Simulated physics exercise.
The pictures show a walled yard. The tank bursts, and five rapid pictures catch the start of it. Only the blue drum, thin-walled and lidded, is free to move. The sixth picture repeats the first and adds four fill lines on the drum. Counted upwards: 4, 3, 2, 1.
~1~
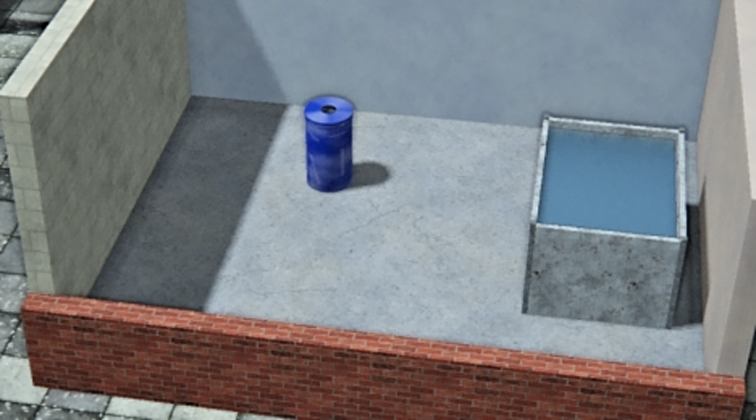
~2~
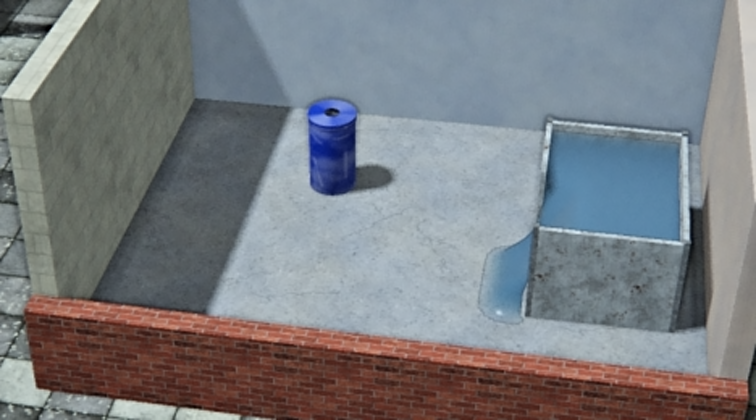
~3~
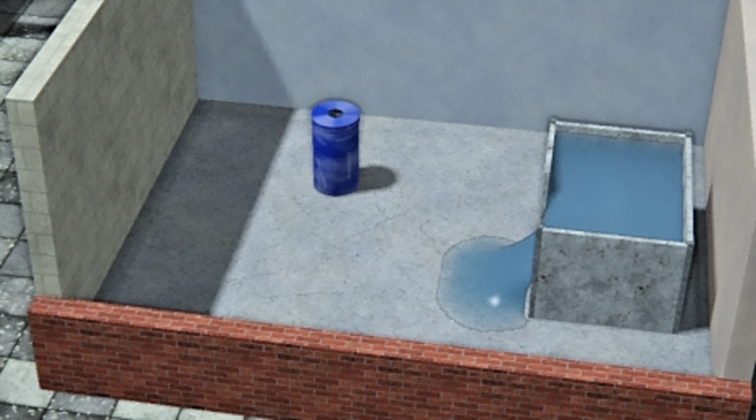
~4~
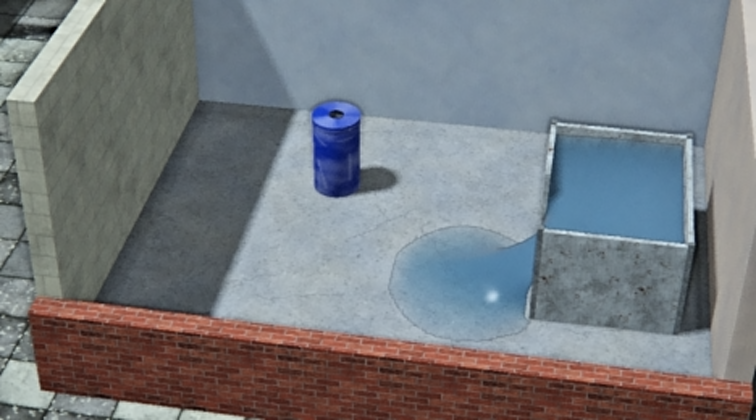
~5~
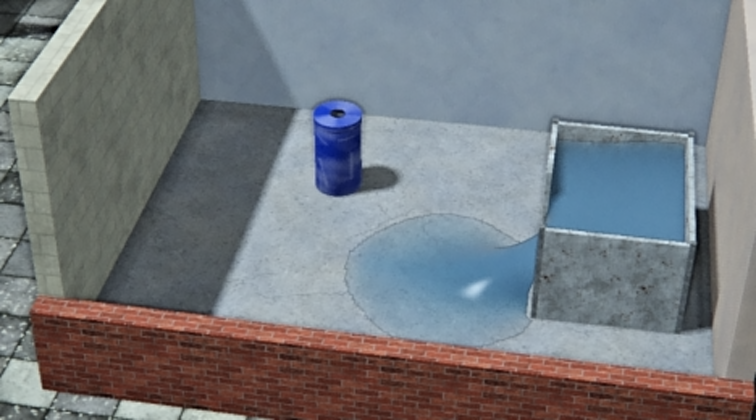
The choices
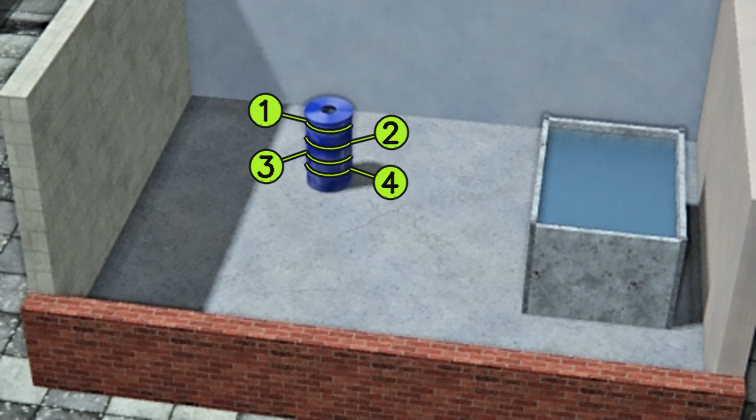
In a walled yard, water spreads leftward from a tank across the ground near a blue drum.
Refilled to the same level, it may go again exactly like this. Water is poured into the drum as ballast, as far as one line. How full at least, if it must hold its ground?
The answer is mark 4.
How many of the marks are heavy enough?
All of the four.
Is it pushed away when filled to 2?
No, that is safe.
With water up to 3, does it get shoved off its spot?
No.
In lime, 1 at (325, 131); 2 at (325, 148); 3 at (325, 163); 4 at (325, 175); from the bottom up 4, 3, 2, 1.
Choosing 1, it does not move.
Choosing 2, it does not move.
Choosing 3, it does not move.
Choosing 4, it does not move.
